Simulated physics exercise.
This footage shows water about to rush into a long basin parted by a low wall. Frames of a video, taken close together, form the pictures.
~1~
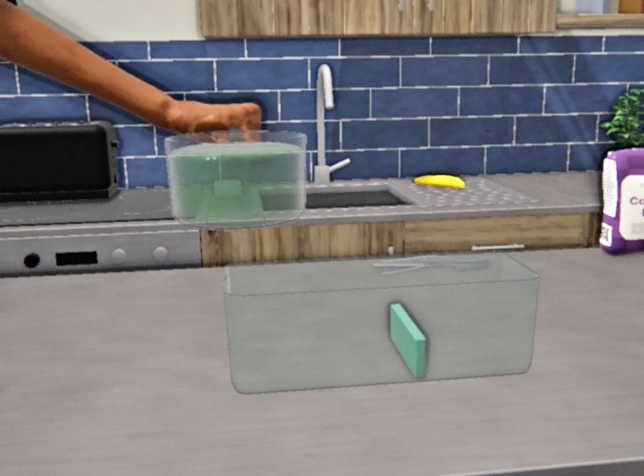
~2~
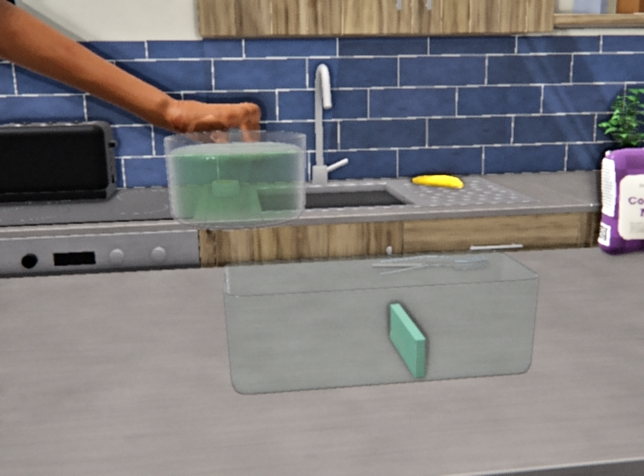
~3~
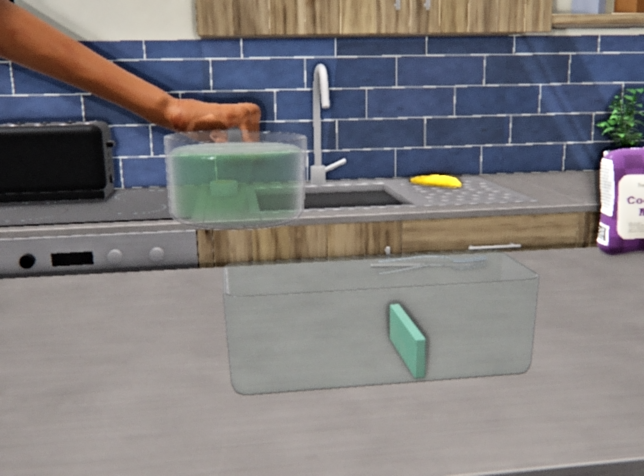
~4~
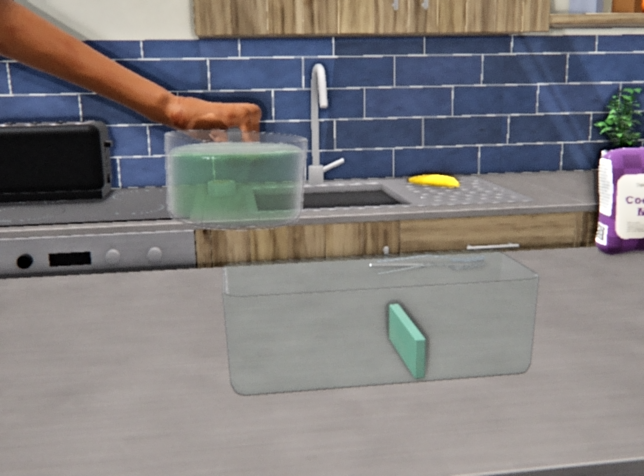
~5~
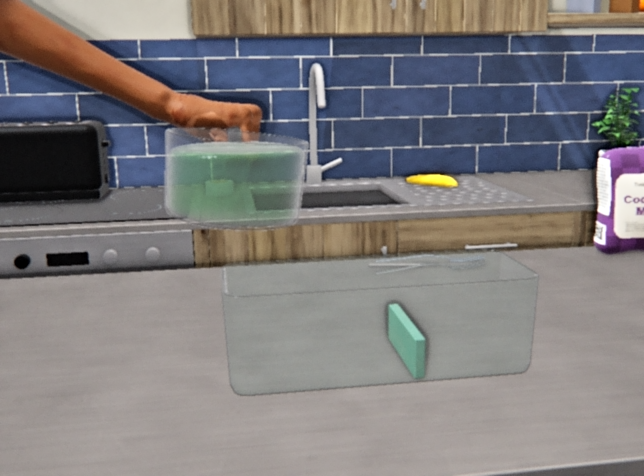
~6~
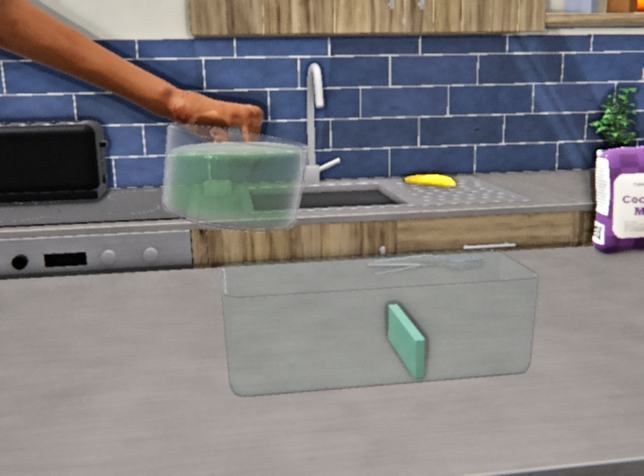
A hand holding a clear container of green liquid above a kitchen counter, slowly tilting it slightly beside a long transparent basin.
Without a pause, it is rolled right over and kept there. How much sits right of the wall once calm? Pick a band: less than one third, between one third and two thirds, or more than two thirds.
It is less than one third.
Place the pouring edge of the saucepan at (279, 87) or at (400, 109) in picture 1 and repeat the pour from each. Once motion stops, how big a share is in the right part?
In turn 15 % and 70 %.
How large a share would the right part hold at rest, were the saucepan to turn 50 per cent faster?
Near 20 in a hundred.
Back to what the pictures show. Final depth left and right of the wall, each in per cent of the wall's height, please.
Left side roughly 80, right side roughly 20.
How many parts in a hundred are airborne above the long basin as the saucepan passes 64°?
It comes to around 25 per cent.
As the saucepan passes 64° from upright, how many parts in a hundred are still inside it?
It works out to close to 60 percent.
A moment on, the saucepan is tipped part way and 61 per cent is still to pour, 14 is left of the wall and 0 right of it.
Next, the saucepan is tipped right over and 12 per cent is still to pour, 79 is left of the wall and 2 right of it.
Then the saucepan is tipped right over and 0 per cent is still to pour, 86 is left of the wall and 12 right of it.
Later the saucepan is tipped right over and 0 per cent is still to pour, 86 is left of the wall and 14 right of it.
Finally, 85 per cent lies left of the wall, 14 right of it and 1 outside.
